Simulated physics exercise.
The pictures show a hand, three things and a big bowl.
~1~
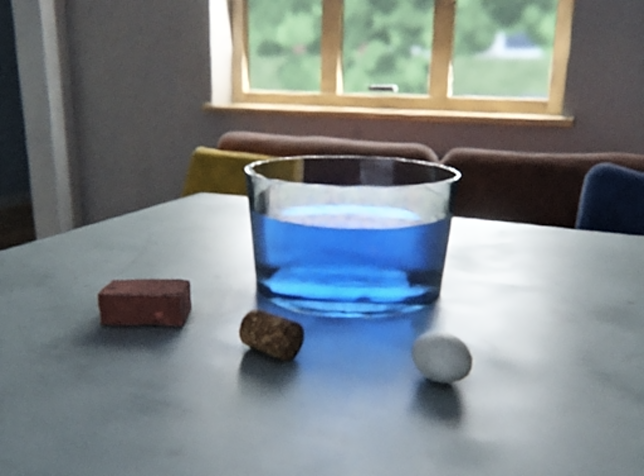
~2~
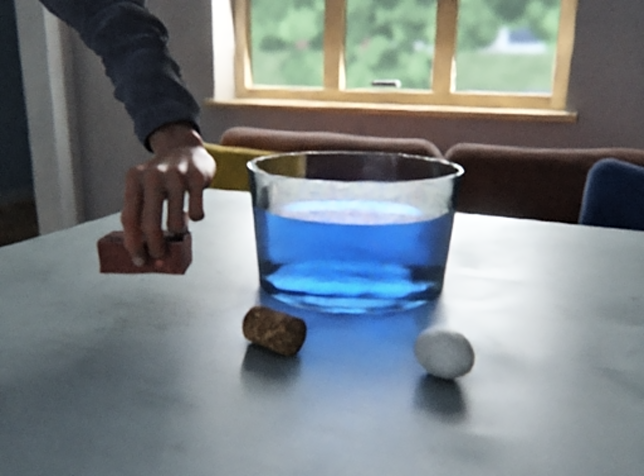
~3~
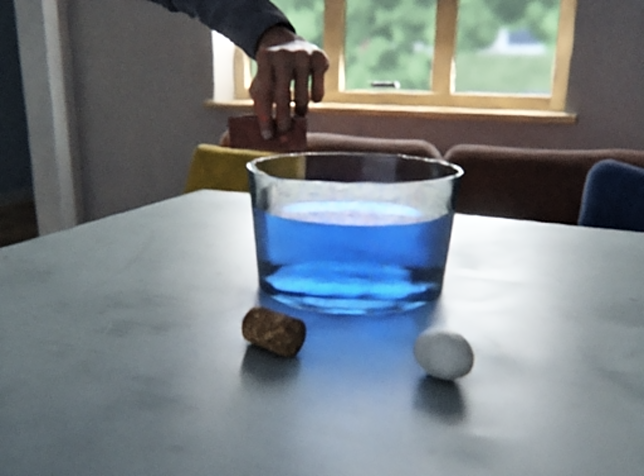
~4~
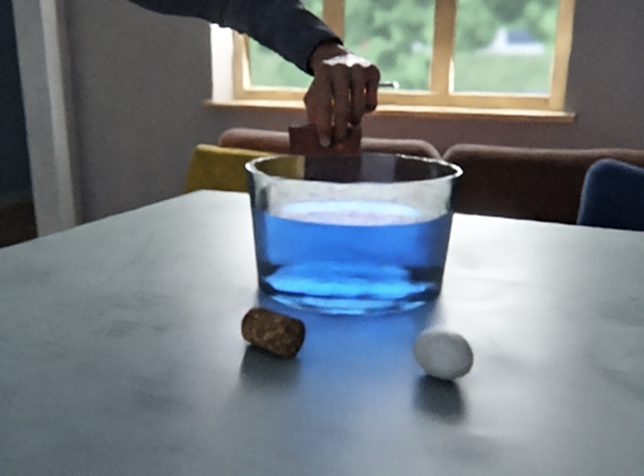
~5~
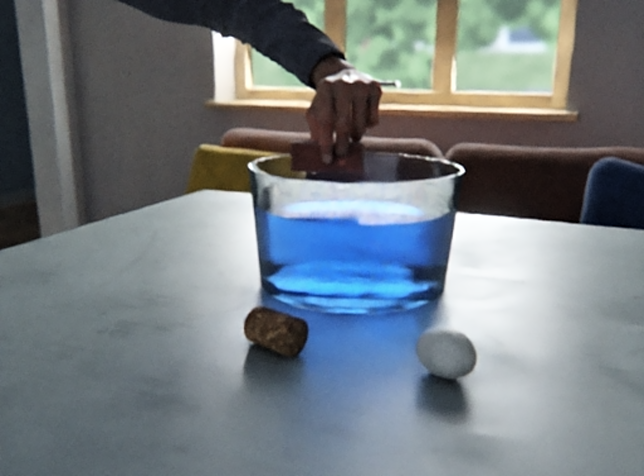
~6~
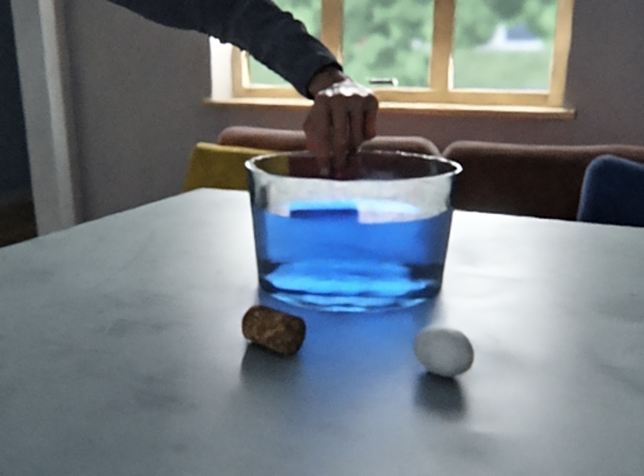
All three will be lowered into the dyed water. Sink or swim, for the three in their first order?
Left sinks; middle floats; right sinks.
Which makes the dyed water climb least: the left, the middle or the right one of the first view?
I say the one in the middle.
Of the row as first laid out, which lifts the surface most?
It is the left thing.
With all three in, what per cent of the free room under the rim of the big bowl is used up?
Roughly 12 per cent.
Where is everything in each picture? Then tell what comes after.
The first picture shows the row from the left; piece of brick (147, 301); cork (272, 334); egg (442, 357).
The second picture shows a hand picks up the piece of brick; piece of brick (147, 252); egg (445, 353).
In the third picture, it is carried over; piece of brick (269, 132); cork (274, 330).
In the fourth picture, it is above the big bowl; piece of brick (325, 140); egg (444, 353).
The fifth picture shows it comes down; piece of brick (327, 155); cork (276, 330).
In the sixth picture, it is just over the surface; piece of brick (324, 167); cork (274, 328); egg (444, 350).
A moment on, the piece of brick drops to the bottom.
Further on, the cork stays afloat.
When it is over, the egg drops to the bottom; afloat, cork.
